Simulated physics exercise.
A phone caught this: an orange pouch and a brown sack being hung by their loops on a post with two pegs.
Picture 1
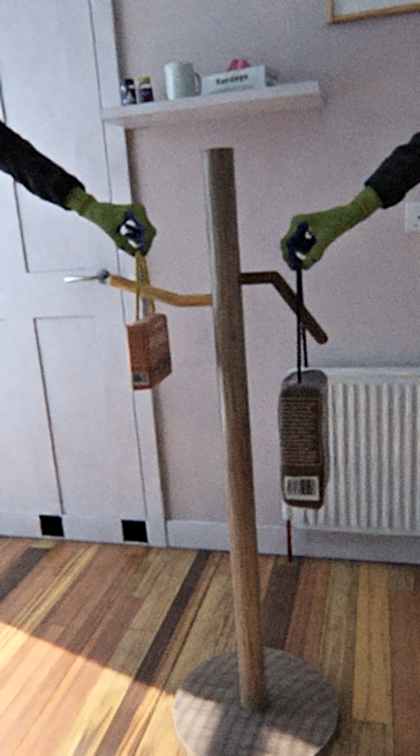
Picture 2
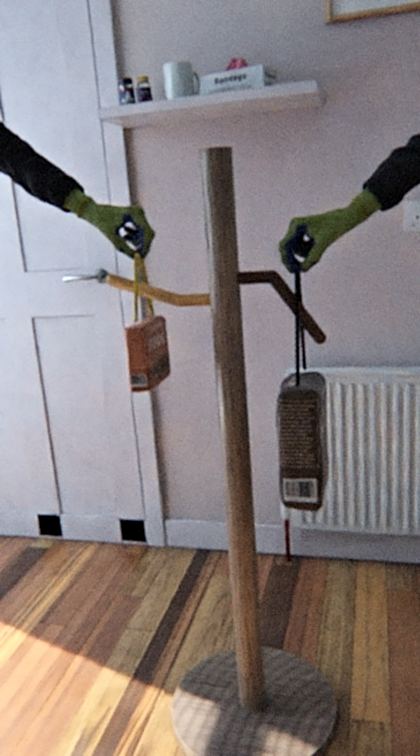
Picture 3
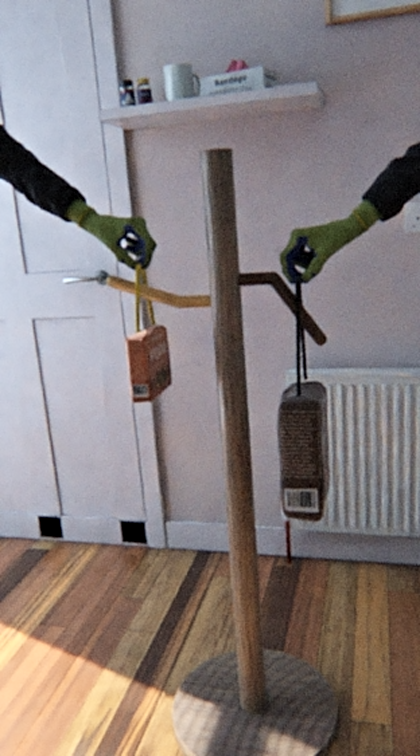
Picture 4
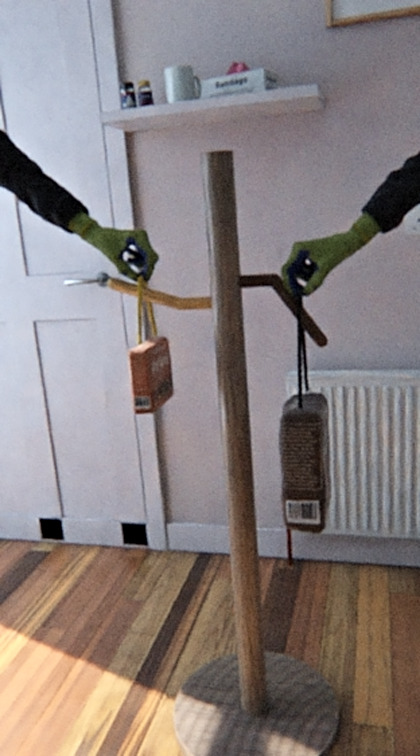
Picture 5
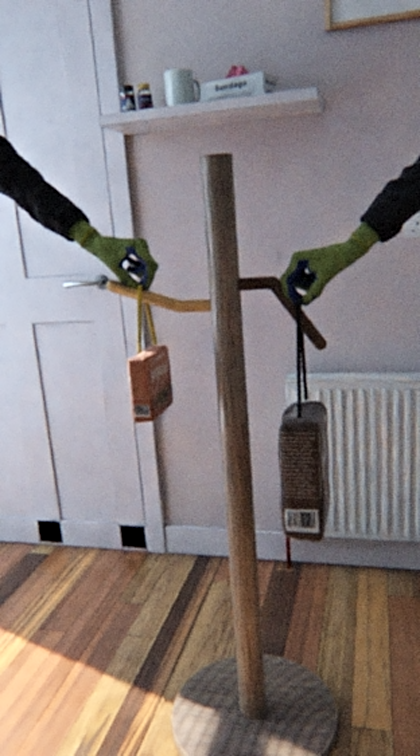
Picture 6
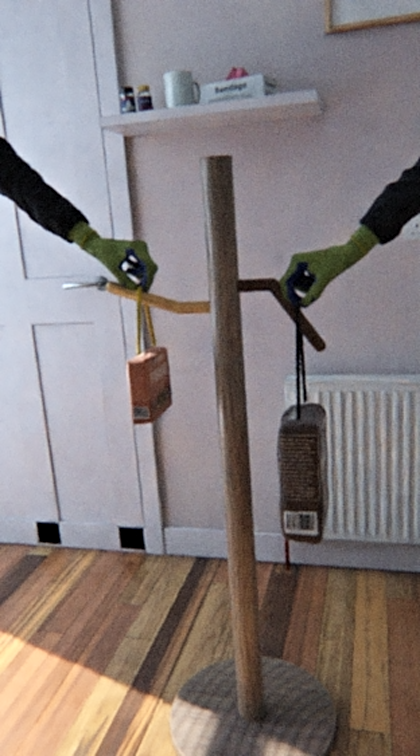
Two green-gloved hands lowering an orange pouch and a brown sack by their loops beside a wooden post with two pegs.
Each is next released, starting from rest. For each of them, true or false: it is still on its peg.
Orange pouch: True. Brown sack: False.
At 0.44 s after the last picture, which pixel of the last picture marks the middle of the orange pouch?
Roughly at (181, 399).
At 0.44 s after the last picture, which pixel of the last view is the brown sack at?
Near (298, 680) at that moment.
Then, 0.44 s later than the last view, orange pouch hanging from its loop near (181, 399); brown sack on the floor near (299, 680).
Then, 0.72 s later than the last view, orange pouch hanging from its loop near (212, 396); brown sack on the floor near (256, 705).
Finally, orange pouch hanging from its loop near (208, 398); brown sack on the floor near (267, 707). The orange pouch stays hanging and the brown sack drops to the floor.
